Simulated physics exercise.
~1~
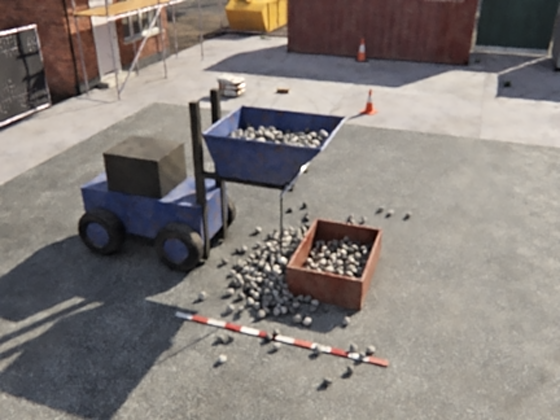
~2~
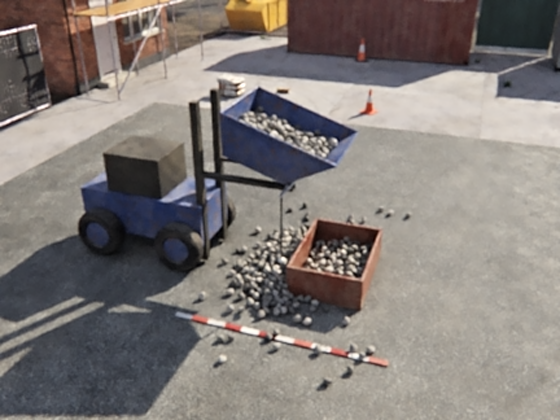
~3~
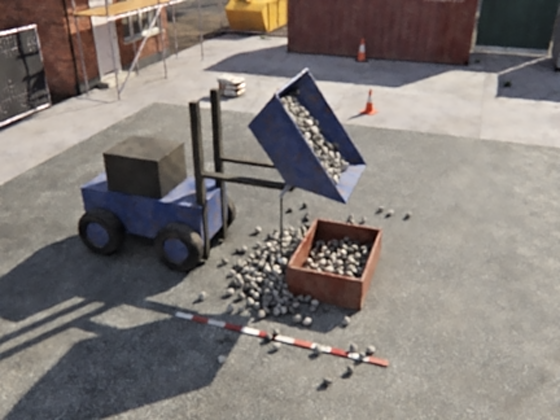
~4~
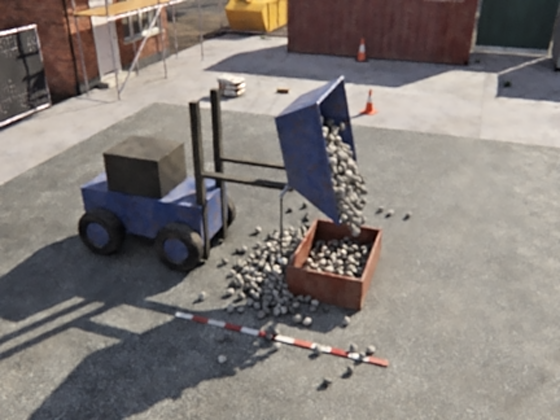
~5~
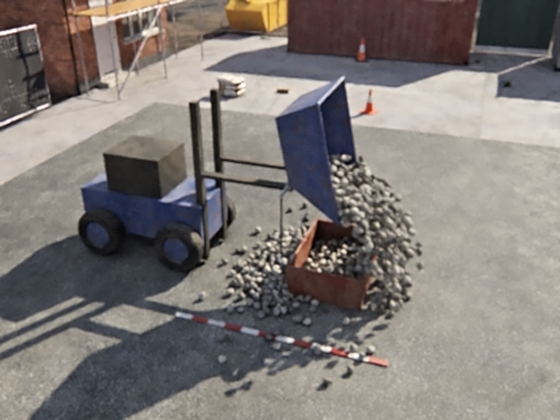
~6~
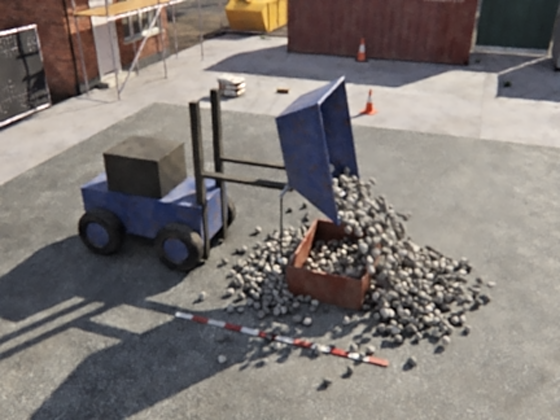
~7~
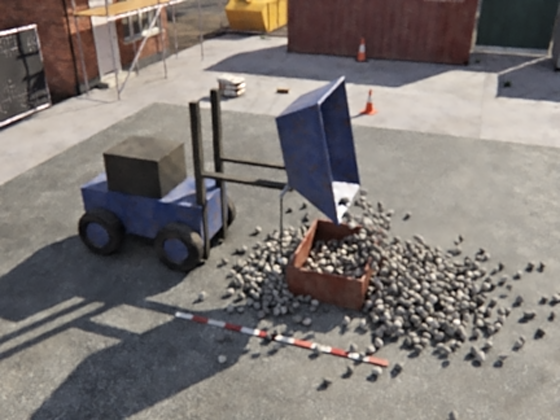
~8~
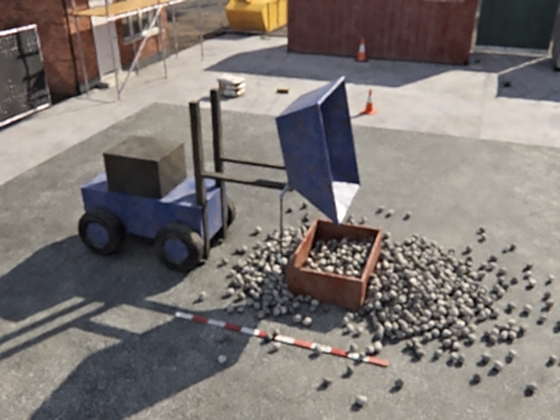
A blue forklift tips its skip, spilling grey cobbles over a red bin and surrounding ground.
